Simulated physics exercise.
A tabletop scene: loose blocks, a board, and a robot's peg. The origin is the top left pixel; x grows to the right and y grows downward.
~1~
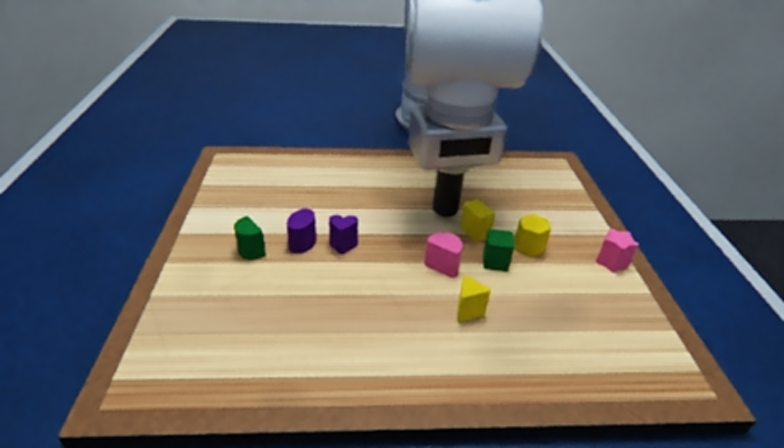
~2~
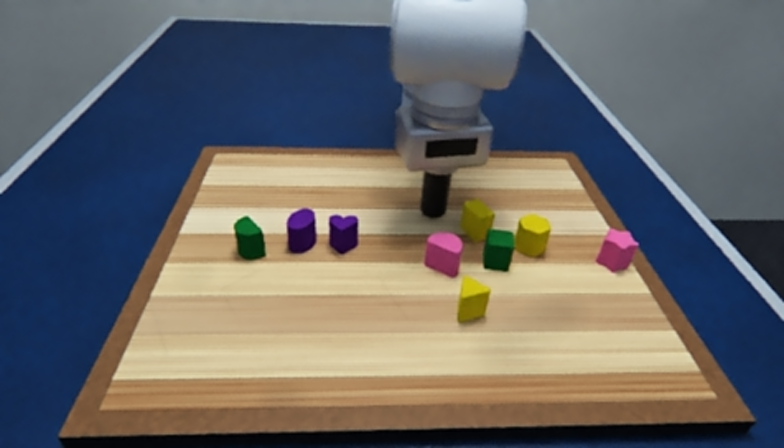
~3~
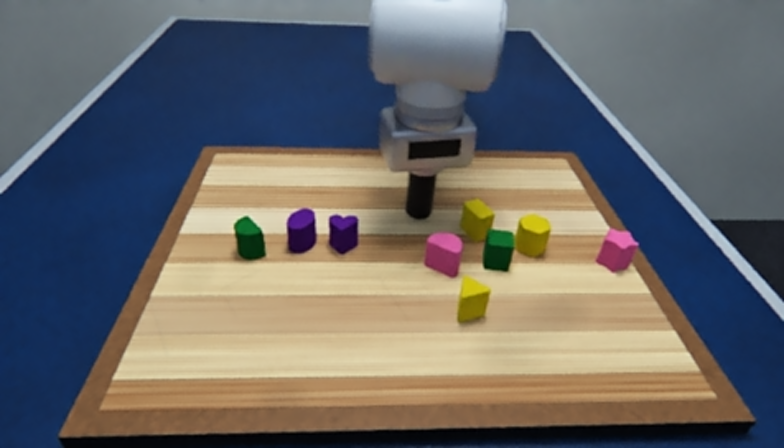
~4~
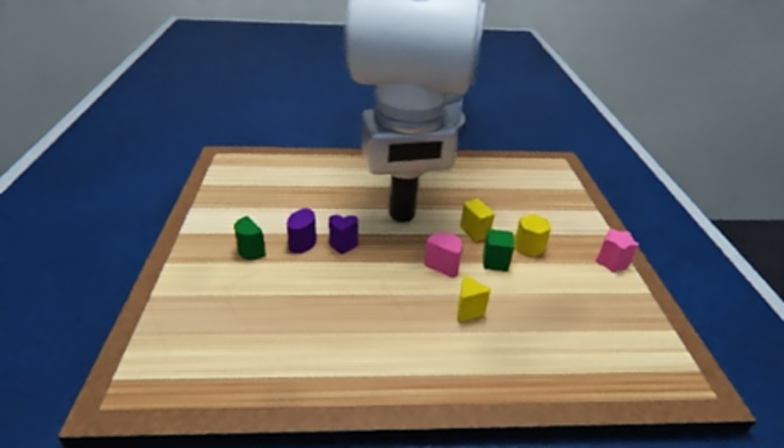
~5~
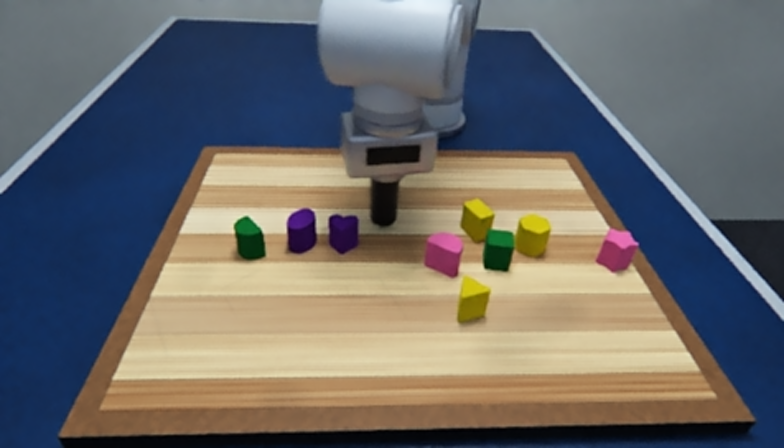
Robot arm with a dark peg sliding steadily left across a wooden board, the green, purple, pink and yellow blocks staying still.
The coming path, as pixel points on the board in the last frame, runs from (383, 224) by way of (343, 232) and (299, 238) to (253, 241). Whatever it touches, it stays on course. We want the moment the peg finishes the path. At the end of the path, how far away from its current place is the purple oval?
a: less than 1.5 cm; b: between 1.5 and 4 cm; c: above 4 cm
Correct choice: C.
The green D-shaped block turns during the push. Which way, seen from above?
It turns round clockwise.
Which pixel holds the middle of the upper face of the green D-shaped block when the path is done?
(226, 233)
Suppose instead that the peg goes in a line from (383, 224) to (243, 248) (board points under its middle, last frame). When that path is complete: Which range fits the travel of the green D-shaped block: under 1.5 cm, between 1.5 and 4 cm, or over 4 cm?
It gets moved 1.5 to 4 cm.
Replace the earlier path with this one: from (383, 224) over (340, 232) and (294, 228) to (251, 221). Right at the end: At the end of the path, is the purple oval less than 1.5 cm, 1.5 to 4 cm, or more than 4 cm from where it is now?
It slides somewhere between 1.5 and 4 cm.
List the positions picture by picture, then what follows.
The first picture shows peg's lower end at (445, 210); green D-shaped block at (247, 226); purple oval at (301, 218); purple heart block at (343, 220).
The second picture shows peg at (433, 211); blocks still.
The third picture shows peg at (419, 213); blocks still.
The fourth picture shows peg at (402, 215); blocks still.
The fifth picture shows peg at (383, 219); green D-shaped block at (247, 226); purple oval at (301, 218); purple heart block at (343, 220).
What follows on the original path. One third of the way, peg at (342, 227); purple heart block at (341, 223).
Two thirds of the way, peg at (298, 233); purple oval at (274, 227), turned 45° anticlockwise; purple heart block at (338, 224), turned 25° anticlockwise.
At the end, peg at (253, 235); green D-shaped block at (226, 233), turned 25° clockwise; purple oval at (259, 233), turned 100° anticlockwise; purple heart block at (338, 224), turned 25° anticlockwise.
